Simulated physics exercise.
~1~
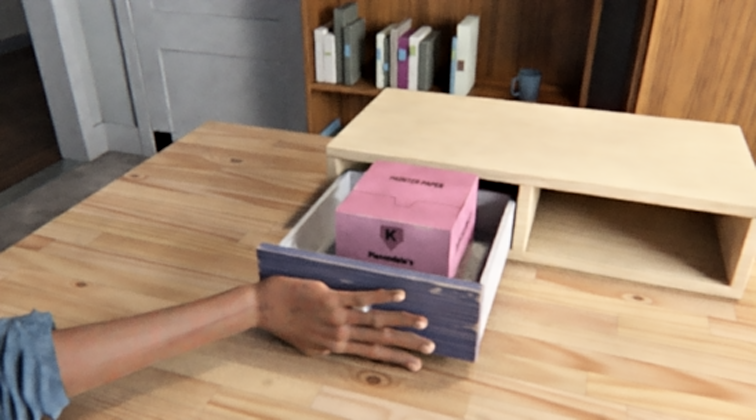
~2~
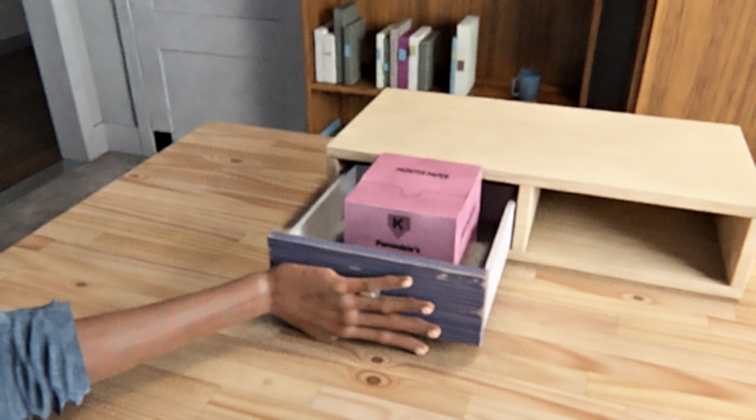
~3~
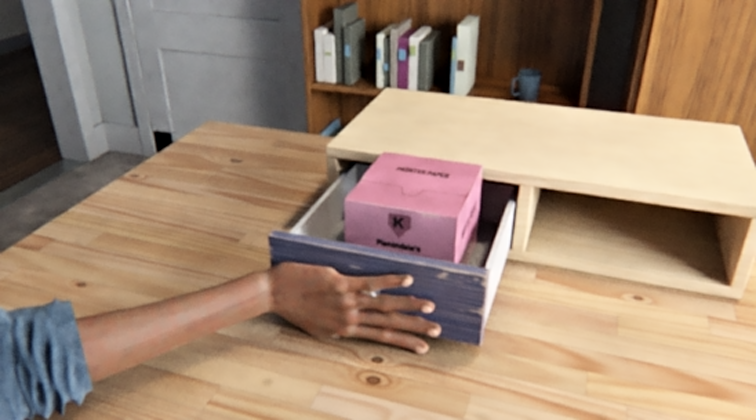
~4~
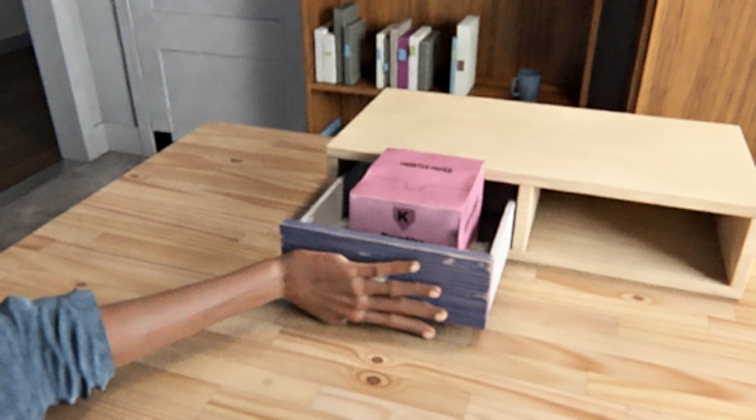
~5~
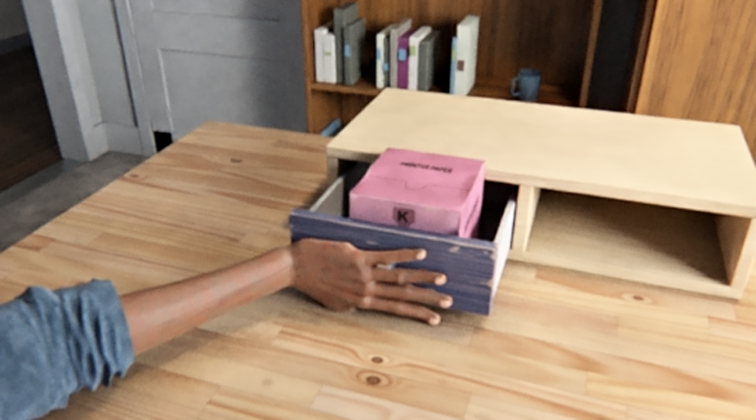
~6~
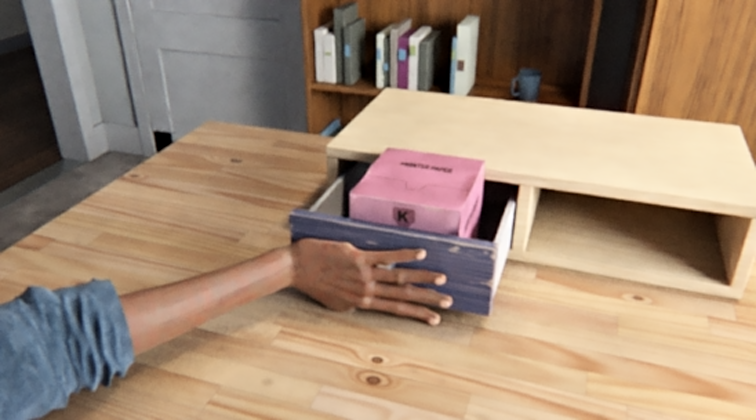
To begin with, a hand in a denim sleeve rests against the dark, weathered front of an open drawer holding a pink box, set in a pale wooden chest on a table. The hand pushes the drawer a little way inward, and the box travels with it. After a brief pause, it pushes again, and the drawer slides slightly farther in. As the drawer front creeps on, the box barely shifts, and the gap between them narrows. Finally both stop, the hand still pressed to the front, and the drawer stays ajar with the box jutting out.
